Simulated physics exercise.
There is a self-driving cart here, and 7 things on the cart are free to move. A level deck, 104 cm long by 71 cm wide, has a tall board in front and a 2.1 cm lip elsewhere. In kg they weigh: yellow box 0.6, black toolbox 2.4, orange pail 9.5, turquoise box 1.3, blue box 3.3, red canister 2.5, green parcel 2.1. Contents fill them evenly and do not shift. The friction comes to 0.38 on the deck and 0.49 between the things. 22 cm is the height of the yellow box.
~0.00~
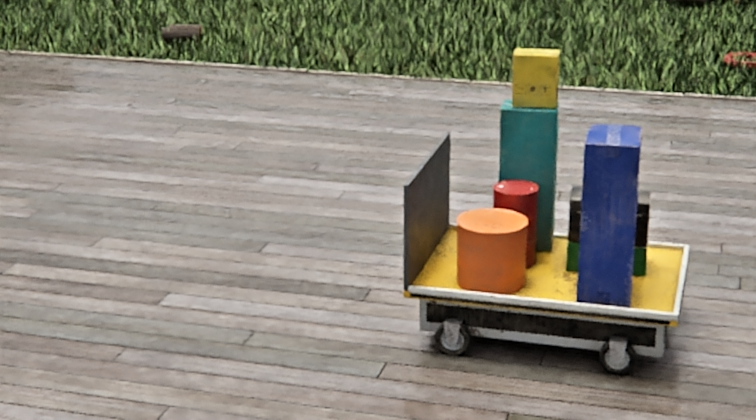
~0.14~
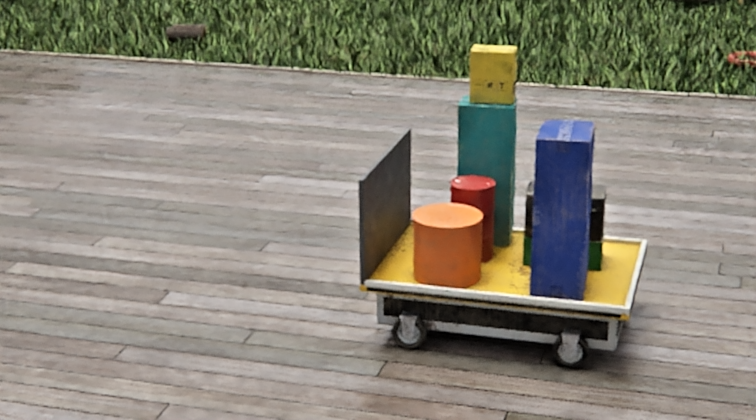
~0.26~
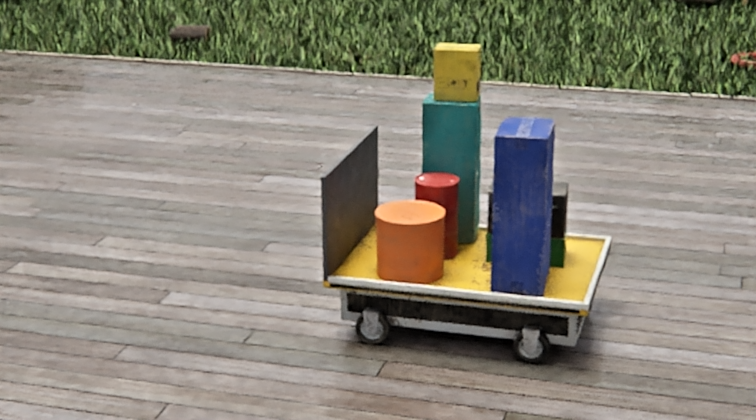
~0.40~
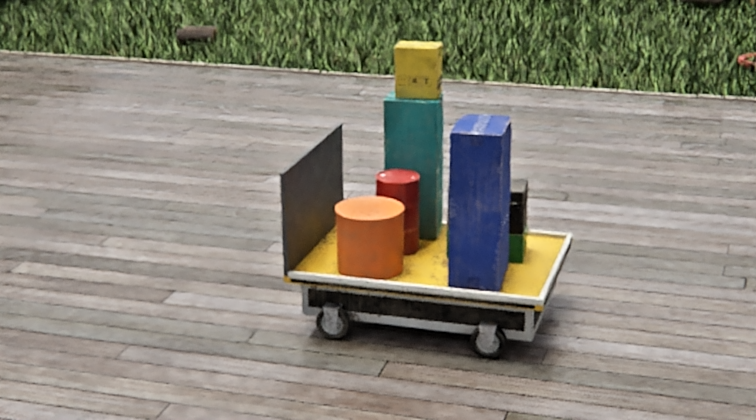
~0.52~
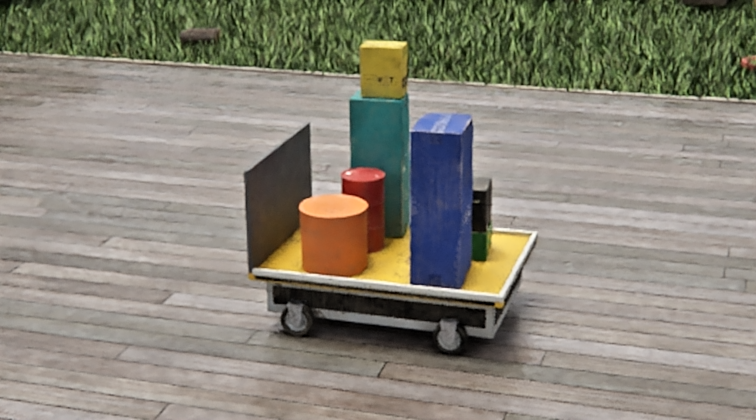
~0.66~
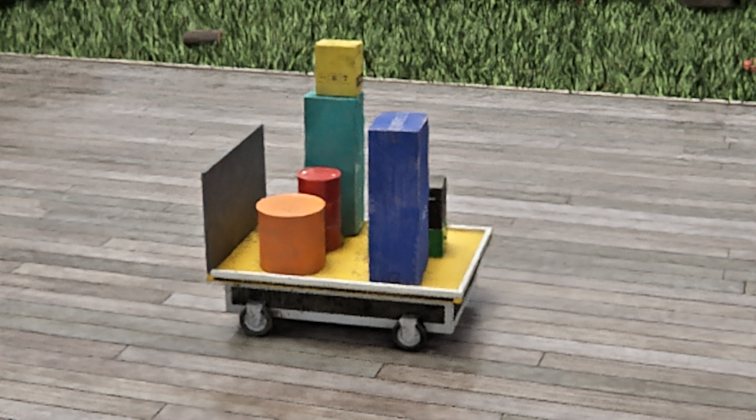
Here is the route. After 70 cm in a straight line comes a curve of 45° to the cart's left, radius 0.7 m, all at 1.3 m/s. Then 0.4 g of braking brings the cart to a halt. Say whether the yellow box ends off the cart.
Gone.
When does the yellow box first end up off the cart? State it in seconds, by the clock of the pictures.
Roughly at the 0.8 s mark.
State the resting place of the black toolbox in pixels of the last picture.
It settles somewhere near (184, 227).
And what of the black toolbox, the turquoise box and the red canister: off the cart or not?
Once it all settles, the black toolbox stays on its surface, the turquoise box leaves its surface and the red canister stays on its surface.
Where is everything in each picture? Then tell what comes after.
In the first frame, cart has run 0 cm; yellow box (536, 78).
In the second frame, cart has run 18 cm; turquoise box (486, 171); blue box (562, 210).
In the third frame, cart has run 34 cm; red canister (436, 216).
In the fourth frame, cart has run 52 cm; orange pail (370, 238).
In the fifth frame, cart has run 68 cm; turquoise box (380, 164); blue box (442, 201).
In the sixth frame, cart has run 86 cm, turned 3°; yellow box (339, 68) slid 2 cm; red canister (320, 210).
After 0.86 s, cart has run 112 cm, turned 22°; yellow box now off the cart; turquoise box leaning 11°; orange pail slid 7 cm.
After 1.16 s, cart has run 151 cm, turned 45°; turquoise box now off the cart; orange pail slid 9 cm; red canister slid 4 cm.
After 1.36 s, cart has run 171 cm, turned 45°; orange pail slid 9 cm; red canister slid 4 cm.
After 1.76 s, cart has run 177 cm, turned 45°, stopped; blue box leaning 12°; orange pail slid 9 cm; red canister slid 4 cm.
At rest (3.5 s), off the cart, yellow box and turquoise box; the other 5 in place, give or take 10 cm. In the last view, yellow box near (14, 272).
